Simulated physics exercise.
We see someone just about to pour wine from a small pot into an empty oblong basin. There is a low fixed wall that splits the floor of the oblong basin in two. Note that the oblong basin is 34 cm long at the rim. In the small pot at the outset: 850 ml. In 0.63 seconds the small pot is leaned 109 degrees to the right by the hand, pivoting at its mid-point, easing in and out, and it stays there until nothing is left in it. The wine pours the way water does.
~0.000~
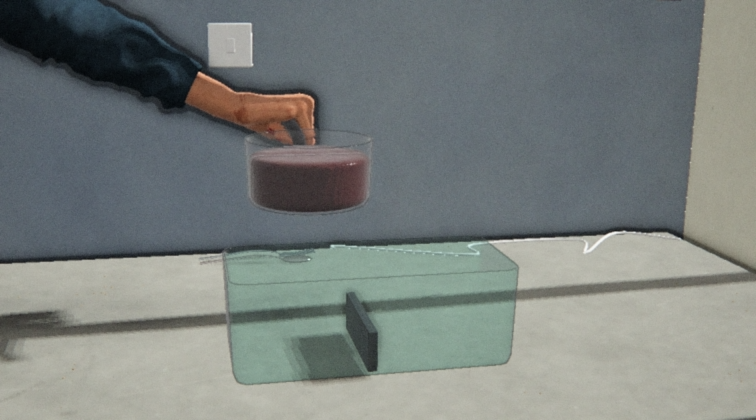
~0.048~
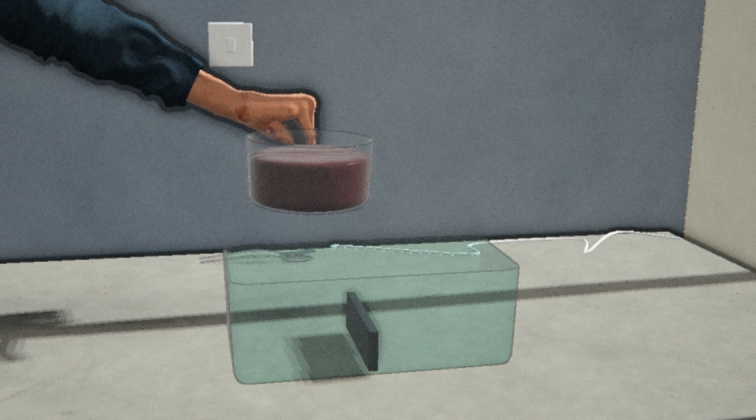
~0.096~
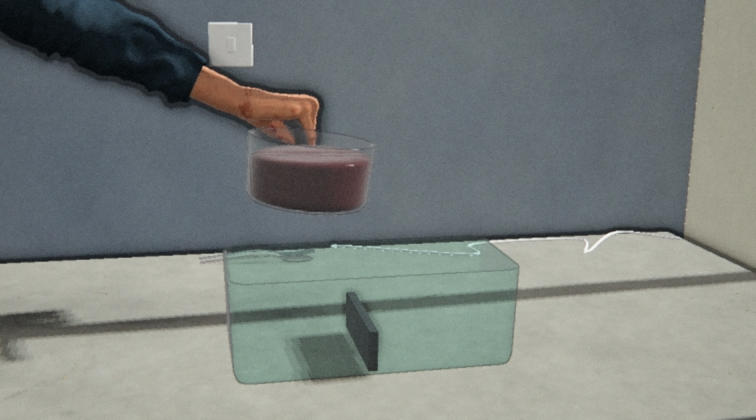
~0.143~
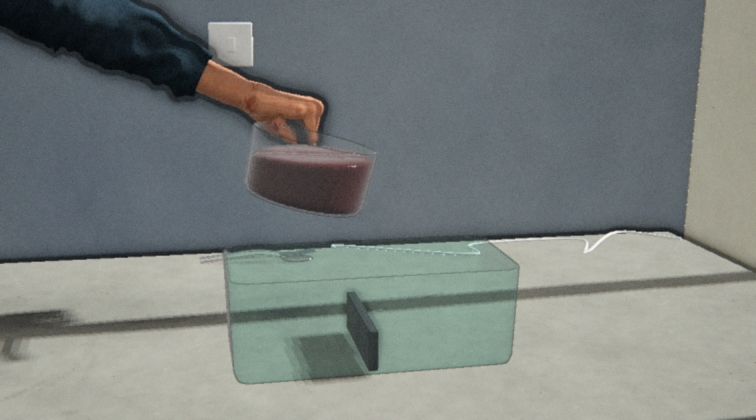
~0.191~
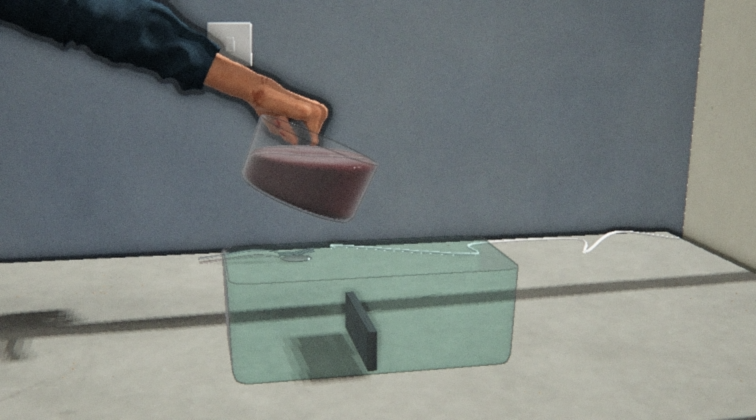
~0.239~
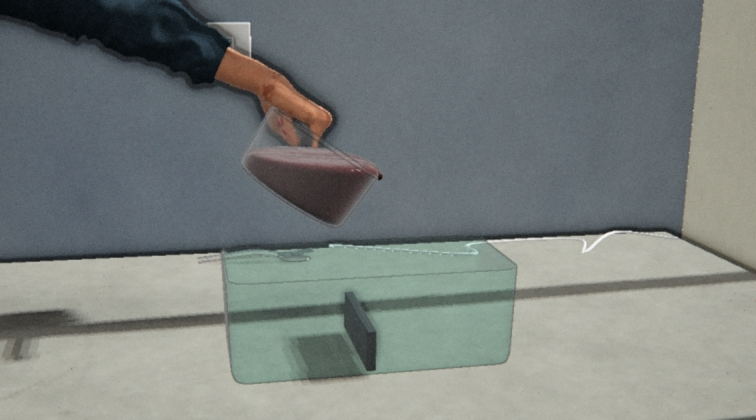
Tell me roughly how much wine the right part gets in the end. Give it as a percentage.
It gets about 90 per cent.
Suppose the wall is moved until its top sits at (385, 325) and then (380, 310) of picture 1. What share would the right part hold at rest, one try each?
Respectively close to 60 and 65 %.
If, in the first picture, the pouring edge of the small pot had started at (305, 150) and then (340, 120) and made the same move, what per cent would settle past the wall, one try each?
Result: 15 per cent, then 65 per cent.
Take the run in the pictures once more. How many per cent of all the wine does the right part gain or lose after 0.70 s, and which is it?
It goes up by about 8.
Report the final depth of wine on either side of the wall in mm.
Depths: Left near 4 mm, right near 30 mm.
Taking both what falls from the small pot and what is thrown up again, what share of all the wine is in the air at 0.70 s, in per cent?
Roughly 5 per cent.
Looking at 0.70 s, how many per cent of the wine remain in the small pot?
Around 5 percent of it.
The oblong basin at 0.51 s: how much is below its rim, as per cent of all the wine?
Close to 44 in a hundred.
By 0.51 s the tilt is 99° and 24 per cent is still to pour, 0 is left of the wall and 43 right of it.
By 0.70 s the tilt is 109° and 5 per cent is still to pour, 9 is left of the wall and 81 right of it.
By 0.91 s the tilt is 109° and 0 per cent is still to pour, 9 is left of the wall and 89 right of it.
By 1.13 s the tilt is 109° and 0 per cent is still to pour, 9 is left of the wall and 90 right of it.
At rest 9 per cent lies left of the wall, 90 right of it and 1 outside.
